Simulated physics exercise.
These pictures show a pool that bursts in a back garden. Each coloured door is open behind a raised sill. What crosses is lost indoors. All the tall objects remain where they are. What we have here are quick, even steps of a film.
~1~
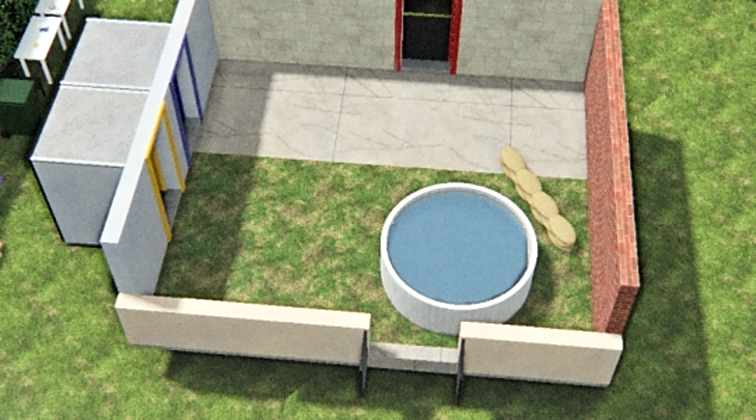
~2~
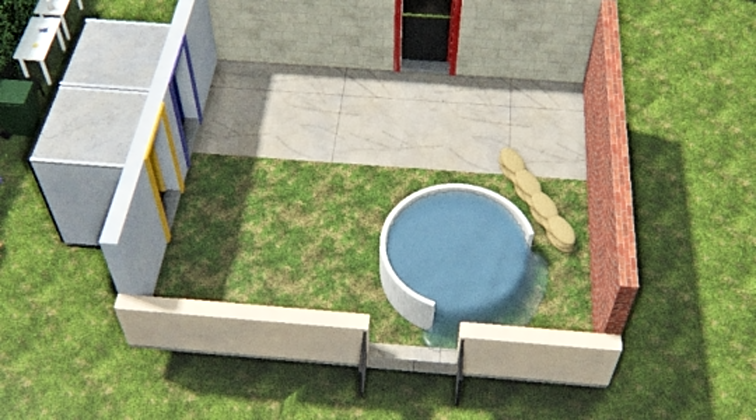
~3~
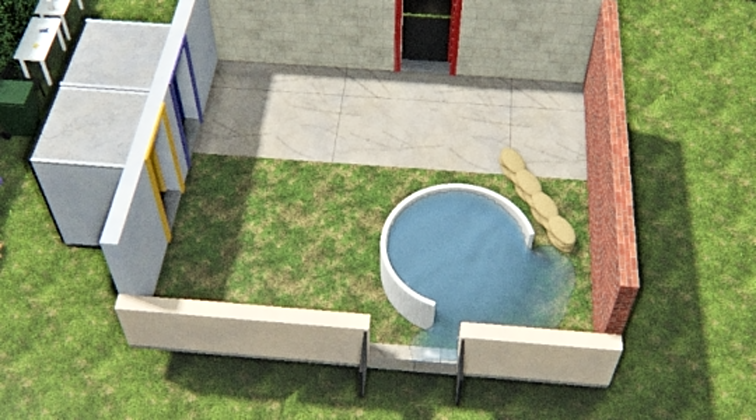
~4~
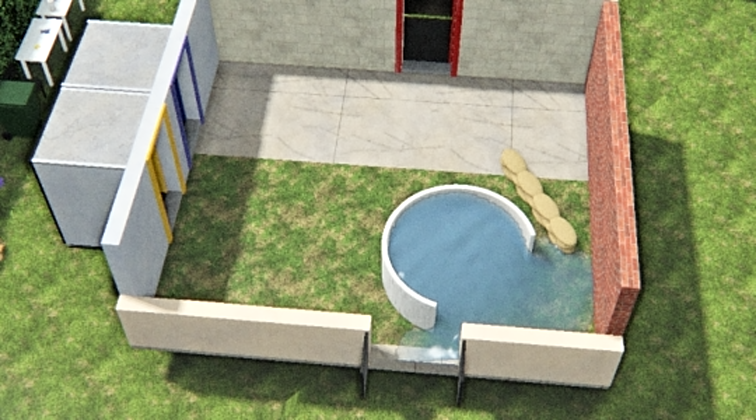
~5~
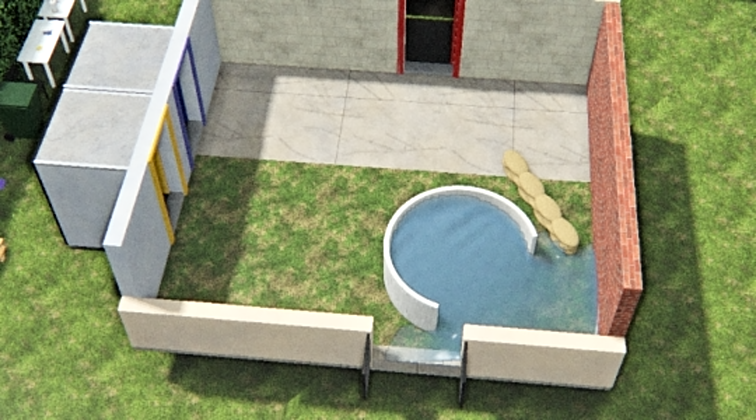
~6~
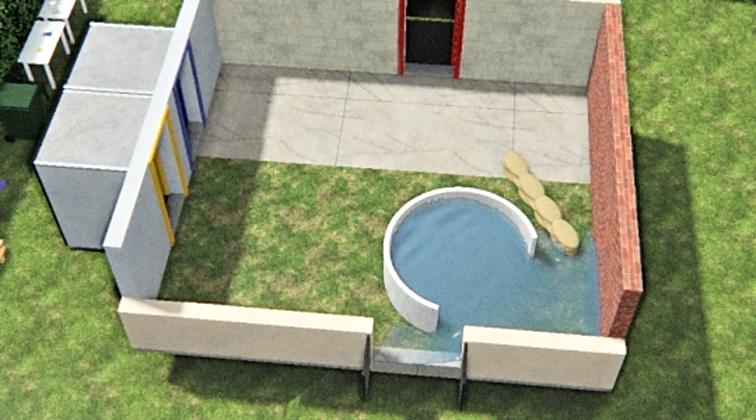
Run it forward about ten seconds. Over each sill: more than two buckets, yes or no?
Yellow door: No, not more; blue door: No, not more; red door: No, not more.
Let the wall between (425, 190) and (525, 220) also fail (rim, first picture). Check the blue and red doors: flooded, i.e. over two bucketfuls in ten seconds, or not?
Then: The blue door lets less in, the red door takes more.
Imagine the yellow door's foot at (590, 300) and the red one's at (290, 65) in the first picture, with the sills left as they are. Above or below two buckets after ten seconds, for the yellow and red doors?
Then yellow overshoots and red comes up short.
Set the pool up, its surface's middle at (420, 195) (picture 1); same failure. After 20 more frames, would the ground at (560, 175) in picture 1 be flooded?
Well, it ends up swamped there.
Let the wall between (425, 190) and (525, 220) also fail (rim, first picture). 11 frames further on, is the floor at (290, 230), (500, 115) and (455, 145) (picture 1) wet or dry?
So that's left bare for the first, waterlogged for the second and waterlogged for the third.
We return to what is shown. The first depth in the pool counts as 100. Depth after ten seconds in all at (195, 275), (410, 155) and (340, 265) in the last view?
First spot roughly 0 %, second 4 %, third 4 %.
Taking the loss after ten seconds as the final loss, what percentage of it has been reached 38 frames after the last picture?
About 75 per cent.
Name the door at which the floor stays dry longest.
The yellow-painted one.
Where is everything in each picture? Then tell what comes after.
The first frame shows still water in the round pool at (459, 246).
In the second frame, water pours out at (506, 309) and has run to (539, 258).
In the third frame, the front is at (558, 253), out from the gap at (506, 311).
In the fourth frame, the front is at (590, 263), out from the gap at (507, 313).
In the fifth frame, water pours out at (509, 315) and has run to (592, 249).
In the sixth frame, water pours out at (509, 317) and has run to (591, 235).
A moment on, water covers 10 % of the floor; the yellow door not reached, the blue door not reached, the red door not reached.
Next, water covers 15 % of the floor; the yellow door not reached, the blue door not reached, the red door not reached.
Then, water covers 40 % of the floor; the yellow door not reached, the blue door not reached, the red door not reached.
Later, water covers 60 % of the floor; the yellow door not reached, the blue door not reached, the red door wet at the sill, nothing in.
In the end, water covers 85 % of the floor; the yellow door wet at the sill, nothing in, the blue door wet at the sill, nothing in, the red door wet at the sill, nothing in.
